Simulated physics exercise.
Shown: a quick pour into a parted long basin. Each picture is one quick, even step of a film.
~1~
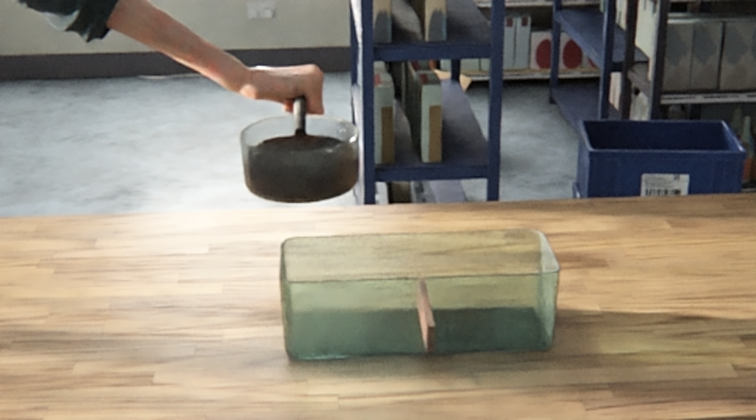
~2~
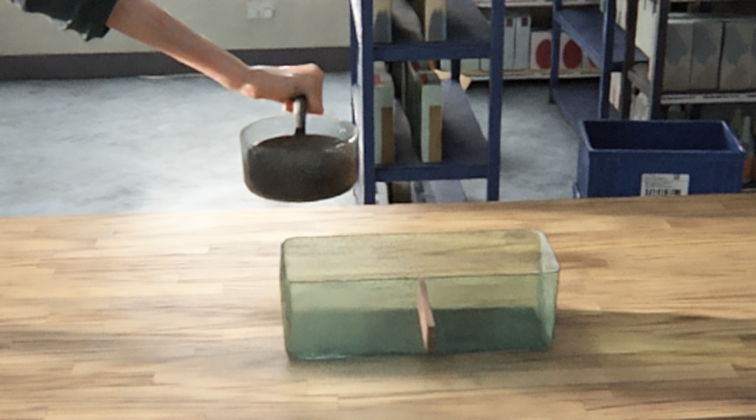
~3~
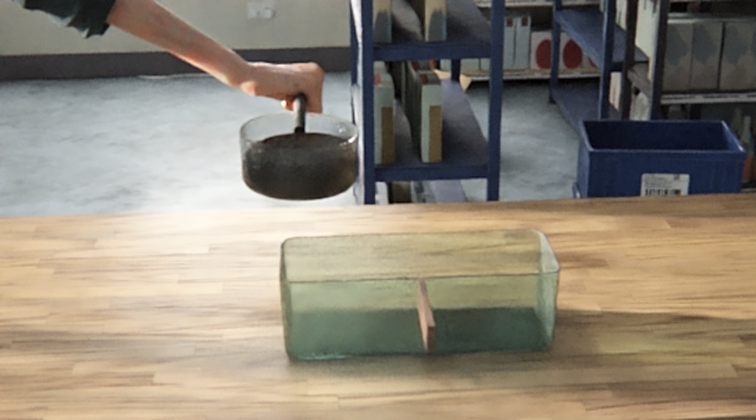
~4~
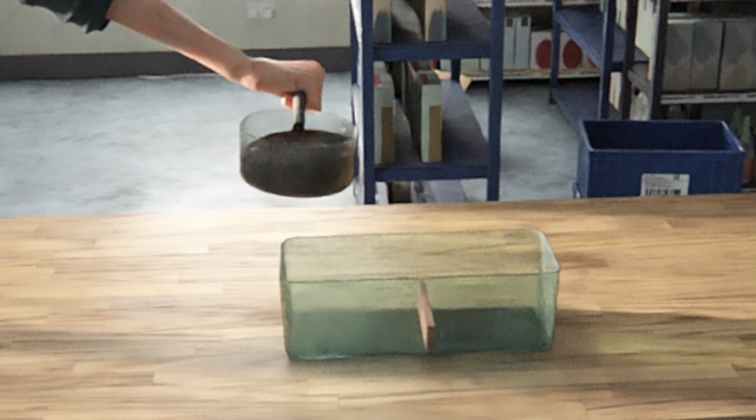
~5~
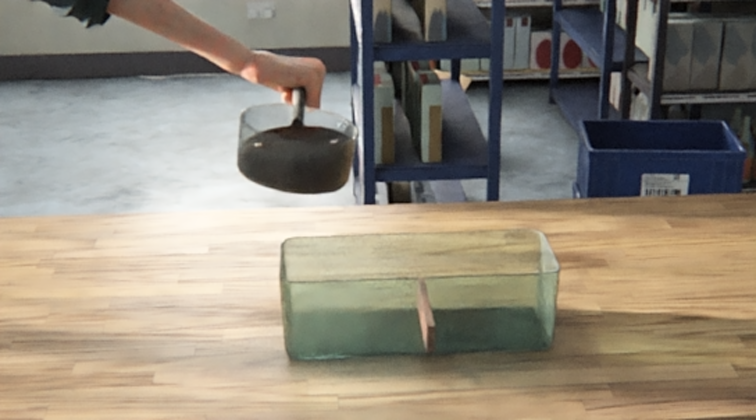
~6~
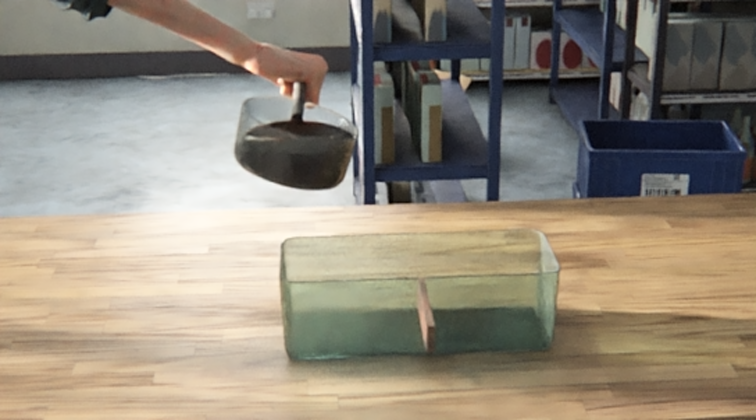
To begin with, a hand holds a clear round pot of dark liquid by its handle, nearly level, above a long greenish glass basin with a low dividing wall. The hand then slowly tilts the pot toward the right, its left side rising slightly, while the basin stays still on the wooden table.
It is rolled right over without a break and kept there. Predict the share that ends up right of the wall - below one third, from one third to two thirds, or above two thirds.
The share is above two thirds.
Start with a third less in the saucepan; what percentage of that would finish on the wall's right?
It works out near 85 percent.
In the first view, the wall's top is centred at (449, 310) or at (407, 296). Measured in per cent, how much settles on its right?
About 50 per cent on the first try, and 90 per cent on the second.
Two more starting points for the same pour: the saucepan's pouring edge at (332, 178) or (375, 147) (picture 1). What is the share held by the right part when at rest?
Close to 40 % for the first start and close to 85 % for the second.
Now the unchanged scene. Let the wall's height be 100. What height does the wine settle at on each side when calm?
Close to 10 for the left and 60 for the right.
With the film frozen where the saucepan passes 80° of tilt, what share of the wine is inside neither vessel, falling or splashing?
Close to 45 per cent.
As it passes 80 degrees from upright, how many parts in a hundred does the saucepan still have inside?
It keeps around 55 per cent at that angle.
A moment on, the saucepan is tipped on its side and 54 per cent is still to pour, 1 is left of the wall and 0 right of it.
Next, the saucepan is tipped right over and 5 per cent is still to pour, 5 is left of the wall and 68 right of it.
Then the saucepan is tipped right over and 0 per cent is still to pour, 19 is left of the wall and 76 right of it.
Later the saucepan is tipped right over and 0 per cent is still to pour, 21 is left of the wall and 76 right of it.
In the end 21 per cent lies left of the wall, 76 right of it and 3 outside.
